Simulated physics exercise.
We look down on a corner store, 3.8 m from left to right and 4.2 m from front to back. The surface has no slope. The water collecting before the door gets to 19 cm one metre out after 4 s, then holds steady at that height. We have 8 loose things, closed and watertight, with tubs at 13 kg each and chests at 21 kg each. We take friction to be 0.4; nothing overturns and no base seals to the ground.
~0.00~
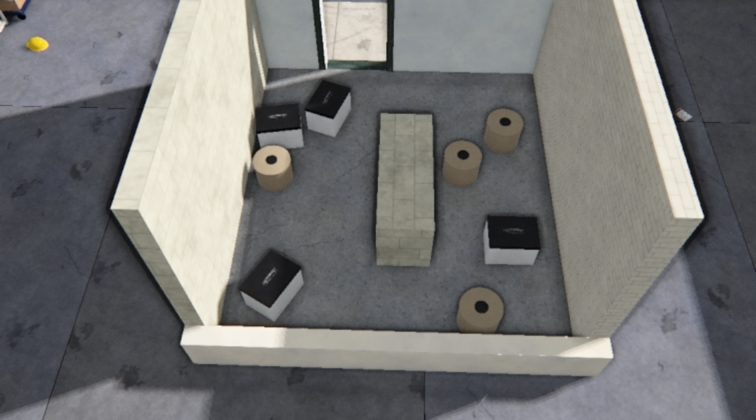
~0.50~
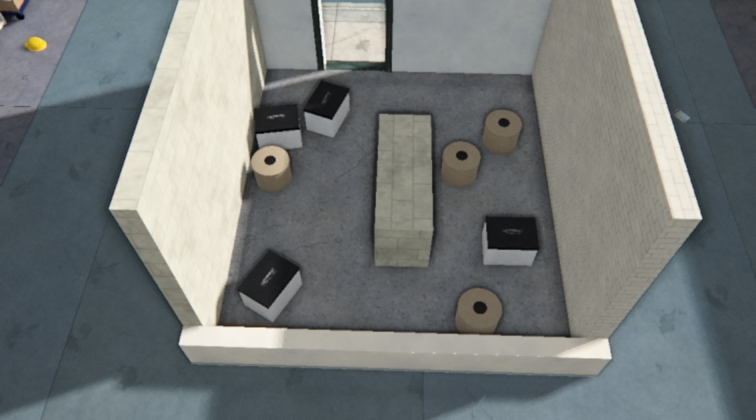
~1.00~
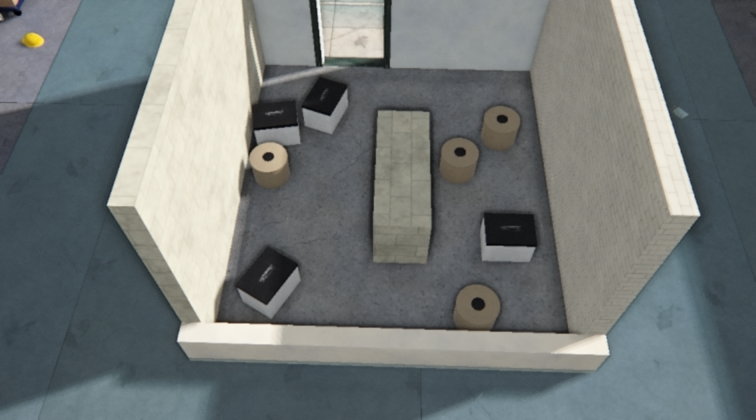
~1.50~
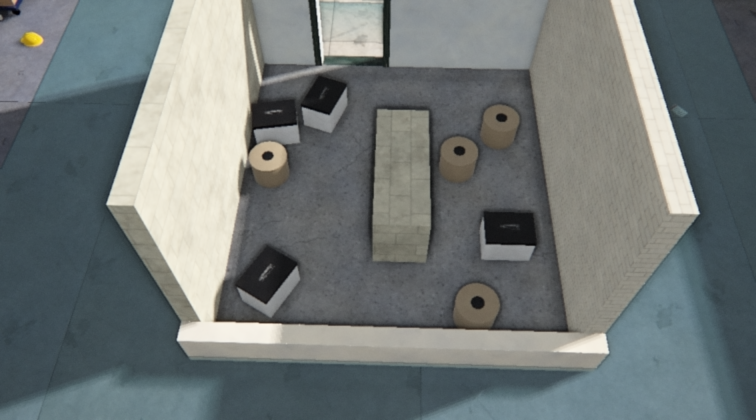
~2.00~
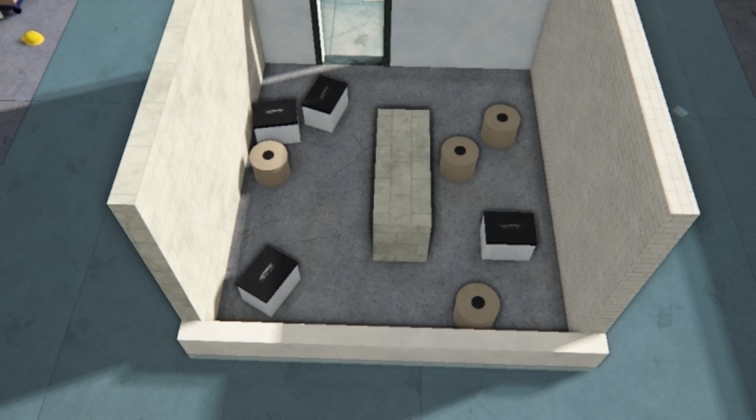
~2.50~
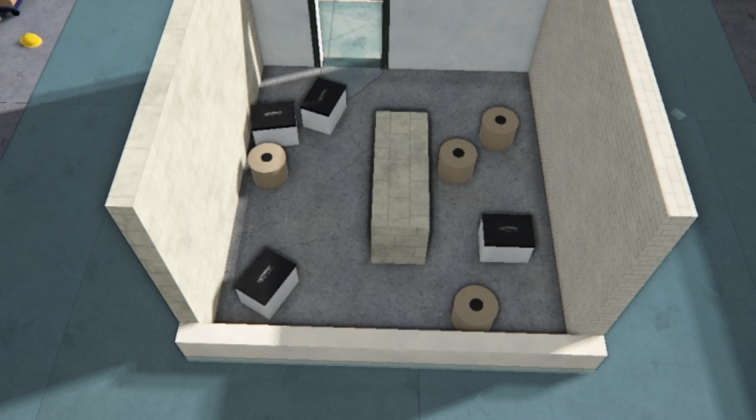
A roofless, pale-walled room with a grey floor and a glass door in its back wall is seen from high above, with paving all around it. A long pale block stands in the middle, with black-topped white boxes and a tan cylinder to its left, and another such box and three tan cylinders to its right. Nothing inside moves, while the paving outside turns from grey to blue-green and the view shifts very slightly.
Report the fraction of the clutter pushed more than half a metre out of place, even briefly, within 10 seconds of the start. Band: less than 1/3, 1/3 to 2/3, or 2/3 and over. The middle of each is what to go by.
Band: Less than 1/3.
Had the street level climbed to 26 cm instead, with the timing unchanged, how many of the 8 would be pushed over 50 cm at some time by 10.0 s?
The answer would then be 3.
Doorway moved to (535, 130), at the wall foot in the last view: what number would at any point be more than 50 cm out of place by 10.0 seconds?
Then the count would be 3.
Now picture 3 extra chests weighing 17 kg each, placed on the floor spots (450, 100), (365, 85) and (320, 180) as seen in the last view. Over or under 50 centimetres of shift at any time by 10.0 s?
Note: Item 1 below threshold; item 2 above threshold; item 3 above threshold.
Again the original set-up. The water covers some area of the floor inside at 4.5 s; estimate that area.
I'd put it close to 4.0 m2.
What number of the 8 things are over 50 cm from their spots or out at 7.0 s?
Tally: 1.
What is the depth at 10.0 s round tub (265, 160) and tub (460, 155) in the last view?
Some 5 cm at the first, some 3 cm at the second.
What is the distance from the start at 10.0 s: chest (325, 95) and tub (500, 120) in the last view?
In that order: 200 cm, 10 cm.
After 3.5 s 0 of 8 are over 50 cm from their spots; 0 afloat.
After 4.5 s 0 of 8 are over 50 cm from their spots; 0 afloat.
After 7.0 s 1 of 8 are over 50 cm from their spots; 0 afloat.
After 10.0 s 1 of 8 are over 50 cm from their spots, and 1 have been at some point; 0 afloat.
